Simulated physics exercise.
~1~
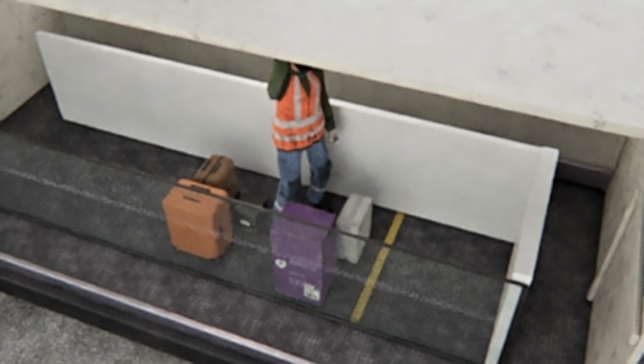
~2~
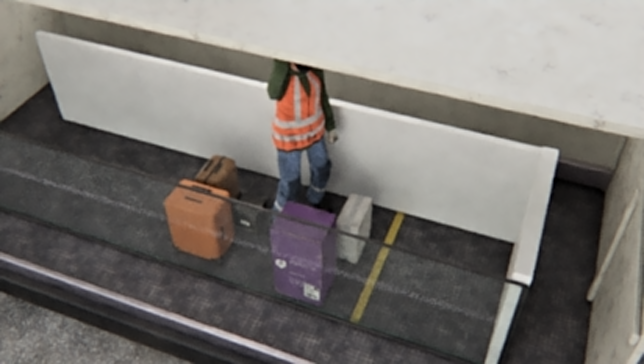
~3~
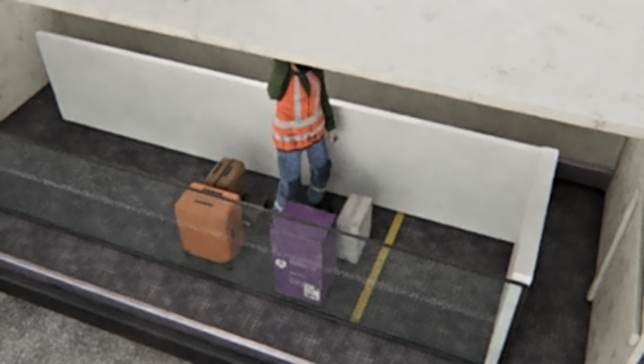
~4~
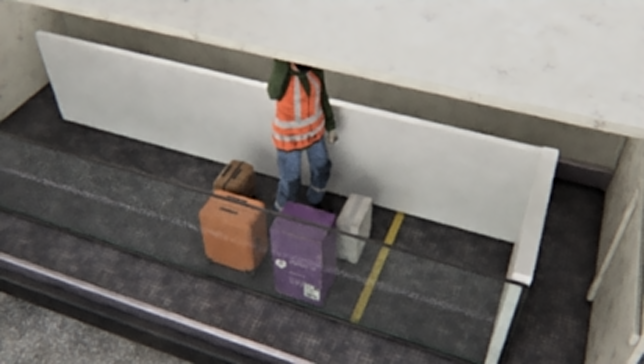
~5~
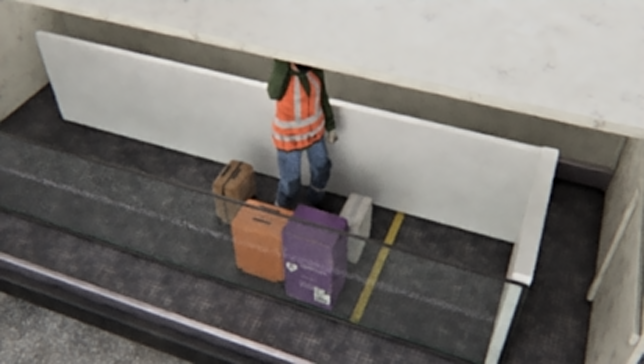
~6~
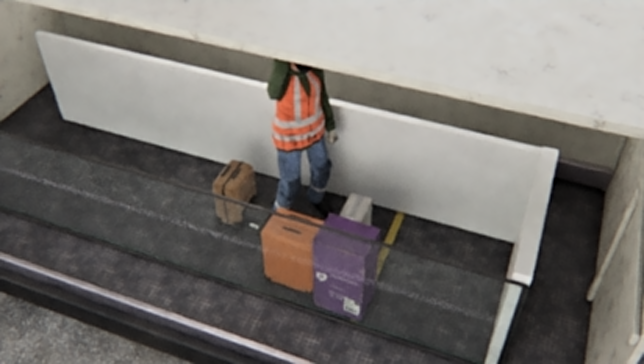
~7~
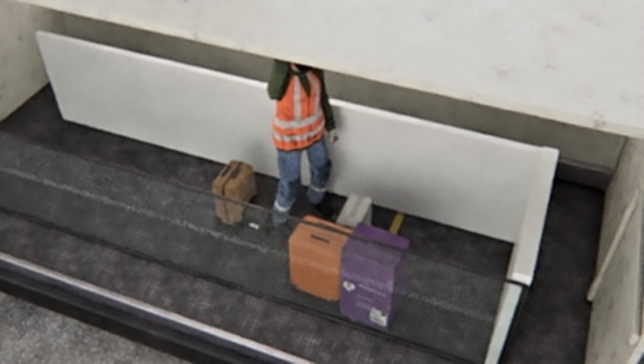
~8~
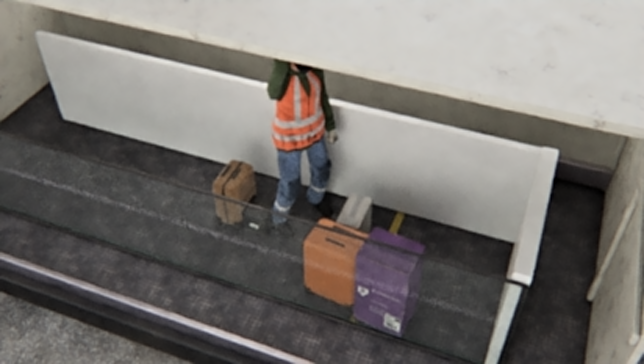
An orange wheeled case slides across the dark floor of a luggage bay, seen from above, where a traveller in an orange vest and jeans stands against a low white wall. A brown case sits behind it at the left, a tall purple bag stands at centre, and a white carton rests near a yellow line. The orange case and the brown one drift right, and the brown one soon stops. The orange case reaches the purple bag, and both move right together. The purple bag ends upright past the line, while the orange case, brown case and carton stay short of it.
